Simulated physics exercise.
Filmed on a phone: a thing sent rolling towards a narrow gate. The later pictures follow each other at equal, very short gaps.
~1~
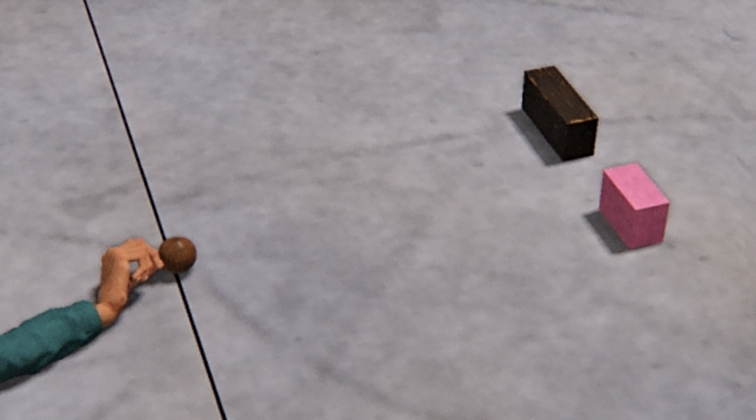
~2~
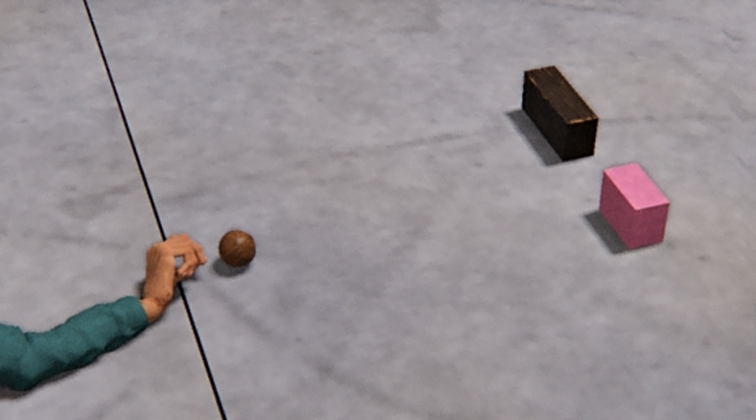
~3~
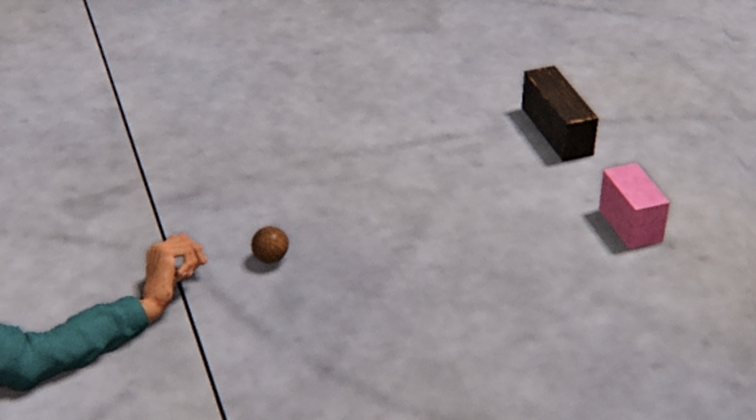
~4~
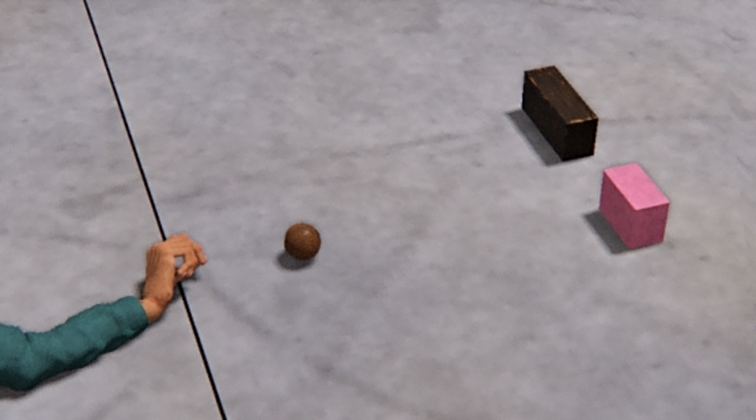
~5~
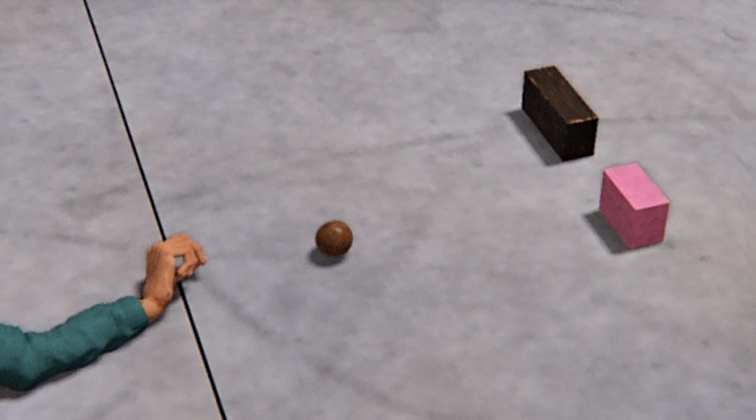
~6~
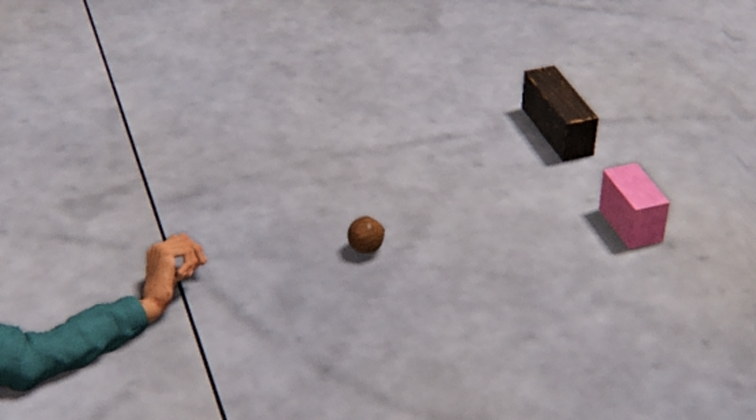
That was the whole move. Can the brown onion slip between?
In the end the brown onion hits a block.
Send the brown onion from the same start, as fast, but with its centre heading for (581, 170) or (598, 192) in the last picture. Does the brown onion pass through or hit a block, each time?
Try by try, it rolls through; bounces off.
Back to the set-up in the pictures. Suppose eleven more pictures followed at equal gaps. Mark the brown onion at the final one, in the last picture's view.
At about (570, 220).
Then, 0.50 s past the last view, brown onion coming back near (570, 229).
Finally, the brown onion is stopped.
